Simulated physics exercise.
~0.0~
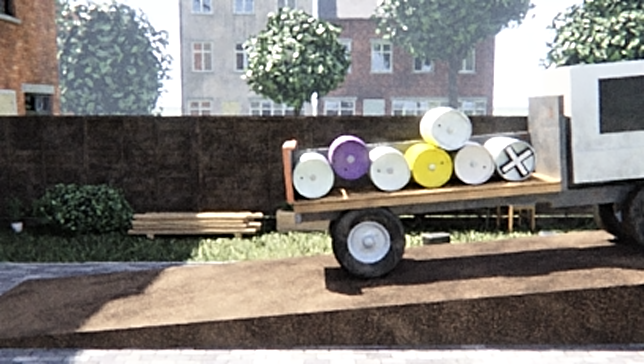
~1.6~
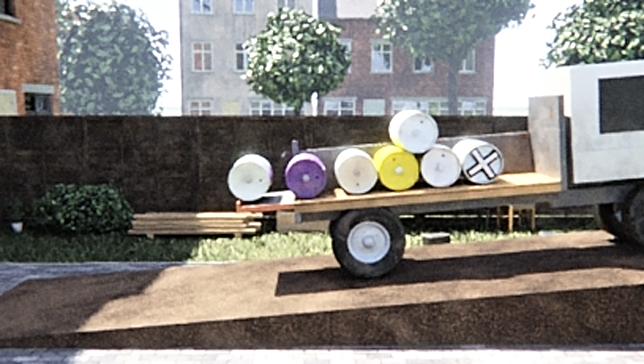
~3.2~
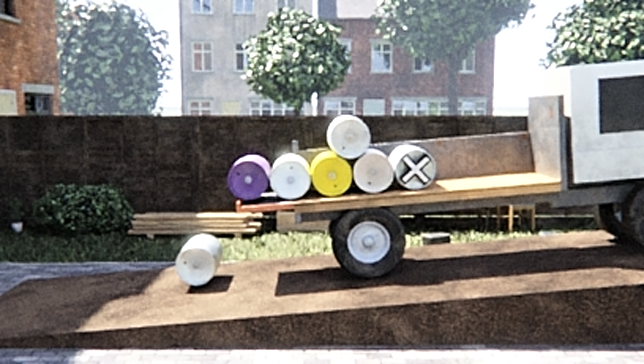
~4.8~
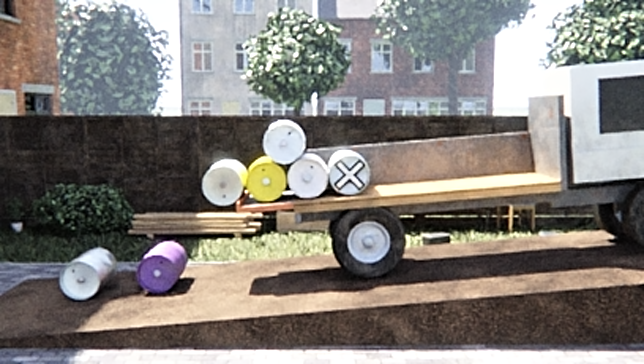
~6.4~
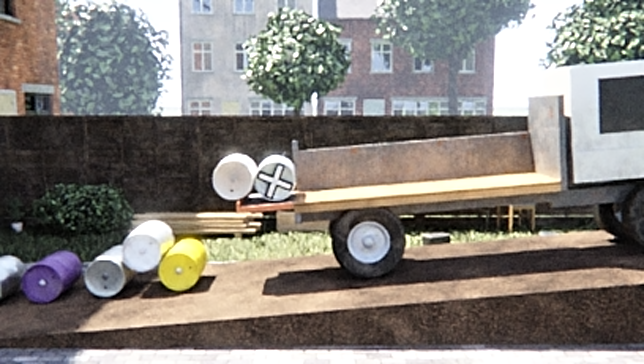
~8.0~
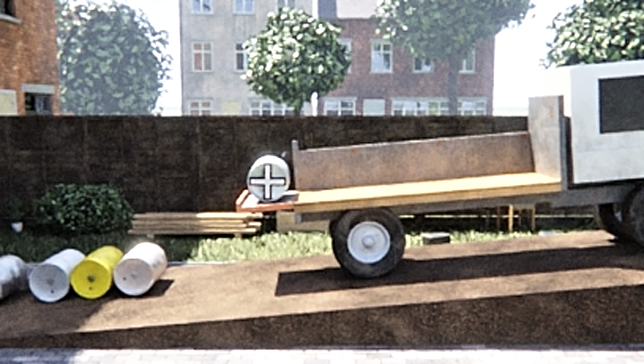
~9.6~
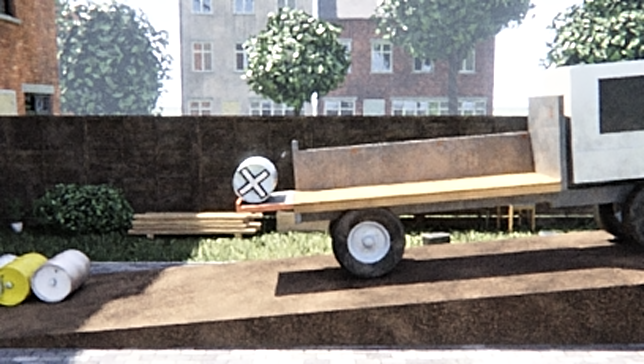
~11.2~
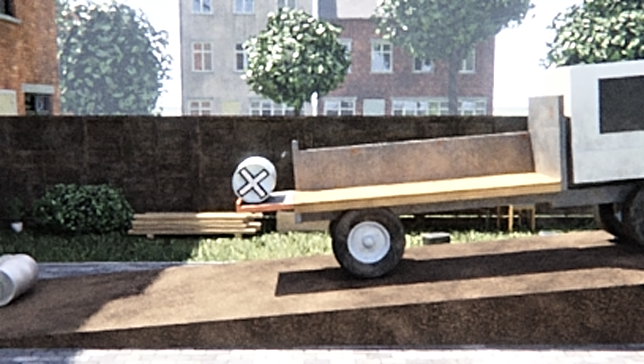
Barrels piled on the bed of a parked truck rolled left as the tailgate dropped, tumbling one after another onto the dirt slope, purple and yellow ones among them, and rolling away downhill, until only the barrel marked with a cross remained, resting at the tailgate's edge.
